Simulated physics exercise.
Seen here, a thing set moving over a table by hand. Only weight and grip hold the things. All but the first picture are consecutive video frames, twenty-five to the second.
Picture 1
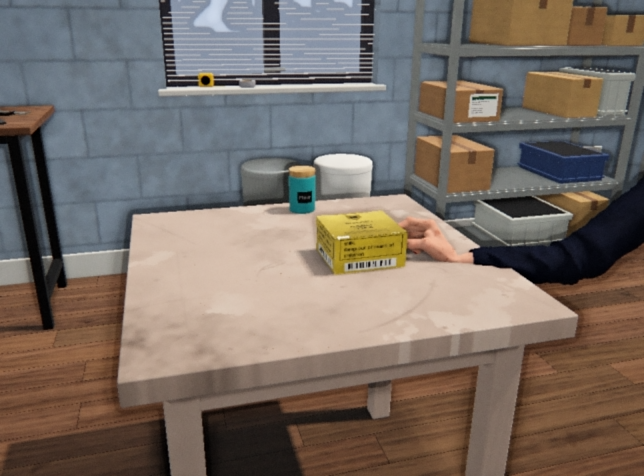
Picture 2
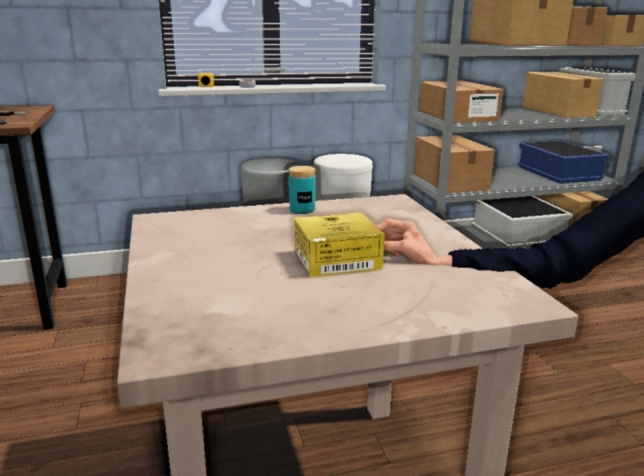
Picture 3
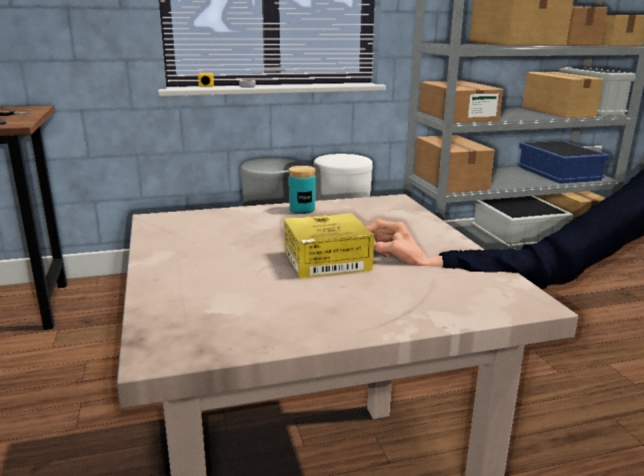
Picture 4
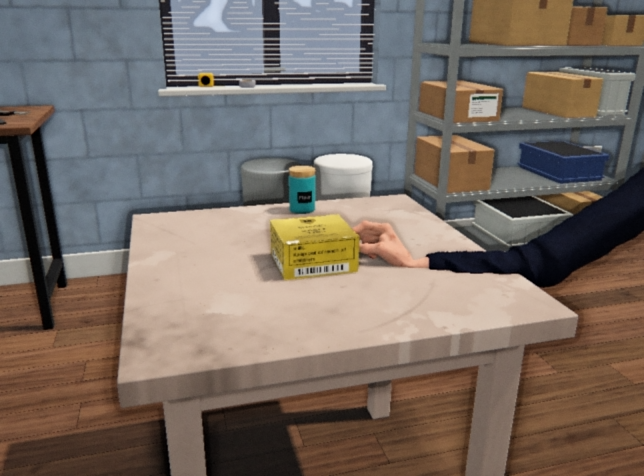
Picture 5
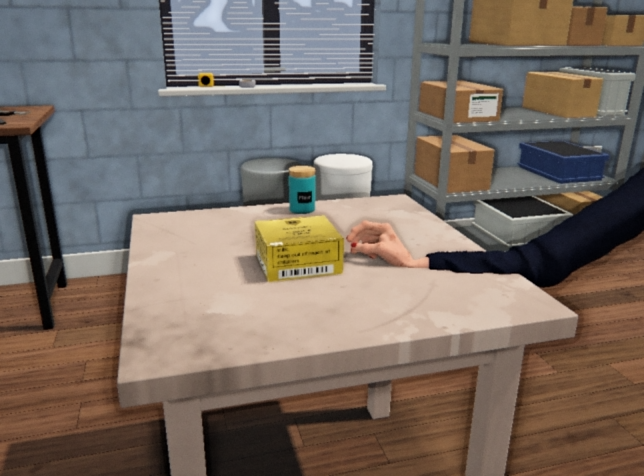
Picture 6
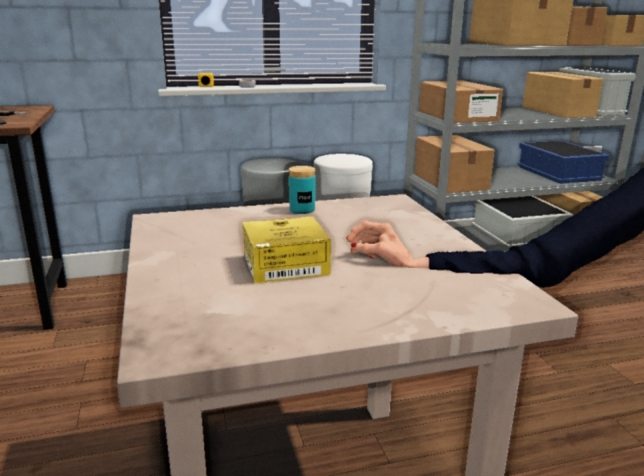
A yellow box slides left across a table, pushed by a hand that then stops while the box keeps sliding.
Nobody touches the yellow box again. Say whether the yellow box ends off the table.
The yellow box remains on top.
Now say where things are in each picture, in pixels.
The first frame shows under the hand; yellow box (360, 241).
The second frame shows under the hand; yellow box (337, 243).
The third frame shows under the hand; yellow box (327, 244).
The fourth frame shows yellow box (313, 245).
The fifth frame shows yellow box (298, 247) displaced a little.
The sixth frame shows yellow box (285, 248) displaced a little.
Then, 0.10 s past the last view, yellow box displaced about its own width near (267, 250).
Then, 0.30 s past the last view, yellow box resting near (265, 250).
Finally, moved from the start, yellow box. Final places as the last picture's camera would see them, yellow box near (265, 250).
